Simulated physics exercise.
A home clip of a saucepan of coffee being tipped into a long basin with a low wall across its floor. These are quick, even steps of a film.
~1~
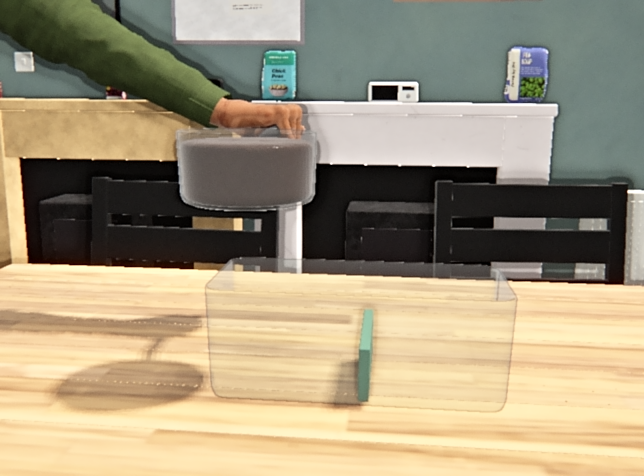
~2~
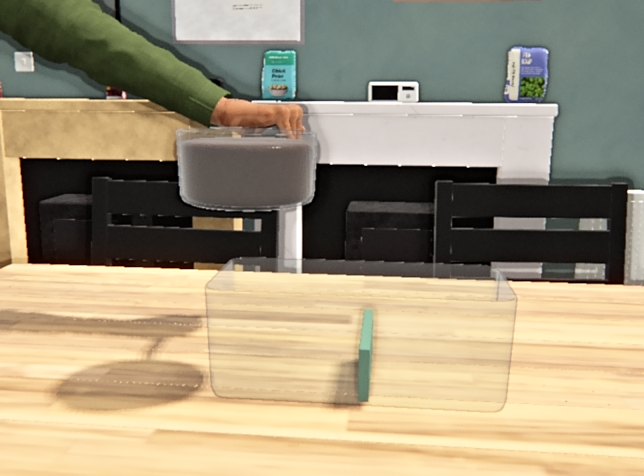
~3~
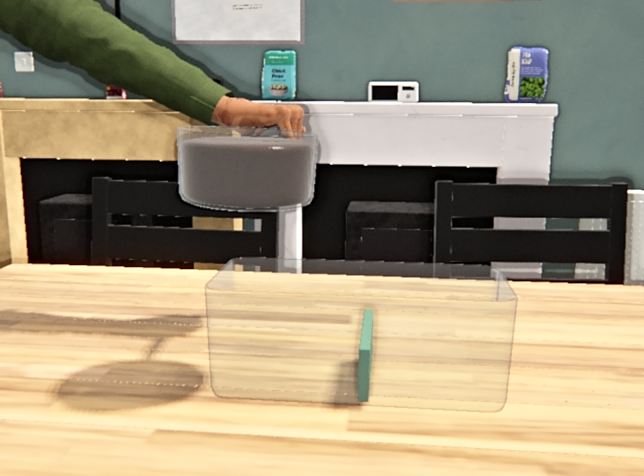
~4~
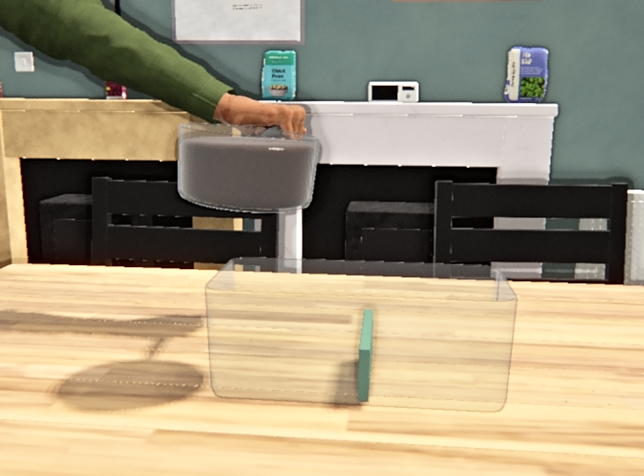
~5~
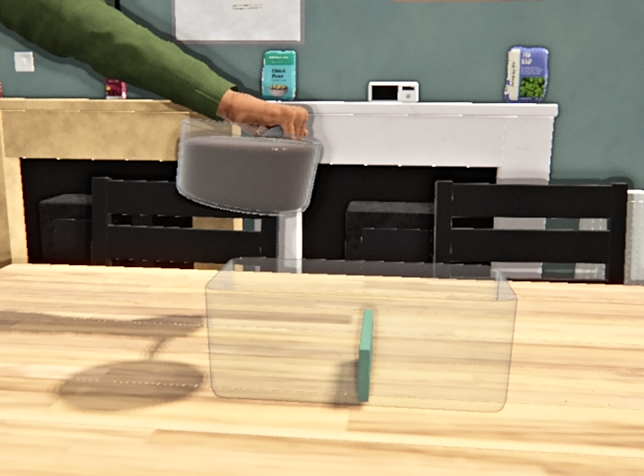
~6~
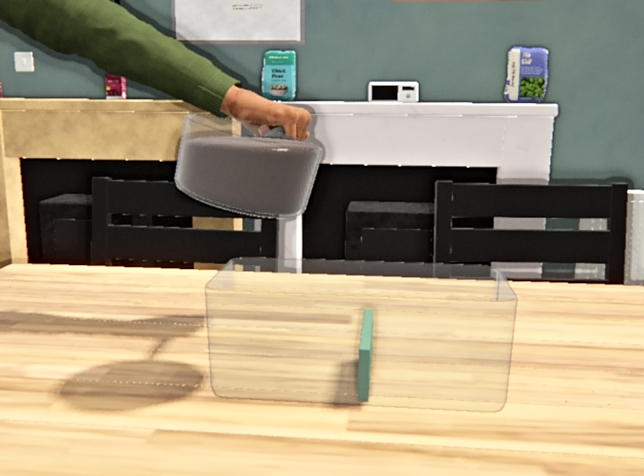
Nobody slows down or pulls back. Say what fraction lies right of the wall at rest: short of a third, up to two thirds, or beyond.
The share right of the wall is between a third and two thirds.
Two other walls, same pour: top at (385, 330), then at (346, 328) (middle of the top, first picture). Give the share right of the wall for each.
First some 20, then 65 per cent.
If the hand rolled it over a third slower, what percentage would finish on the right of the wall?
It comes to 55 per cent or so.
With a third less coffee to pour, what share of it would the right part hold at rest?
Close to 20 per cent.
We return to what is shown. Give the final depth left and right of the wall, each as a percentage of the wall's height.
Near 40 on the left, 40 on the right.
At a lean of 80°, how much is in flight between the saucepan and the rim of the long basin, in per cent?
It comes to 35 per cent or so.
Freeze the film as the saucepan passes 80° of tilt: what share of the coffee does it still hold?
Near 40 %.
A moment on, the saucepan is tipped on its side and 41 per cent is still to pour, 5 is left of the wall and 19 right of it.
Next, the saucepan is tipped right over and 3 per cent is still to pour, 46 is left of the wall and 46 right of it.
Then the saucepan is tipped right over and 0 per cent is still to pour, 52 is left of the wall and 47 right of it.
Later the saucepan is tipped right over and 0 per cent is still to pour, 52 is left of the wall and 47 right of it.
Finally, 52 per cent lies left of the wall, 47 right of it and 1 outside.
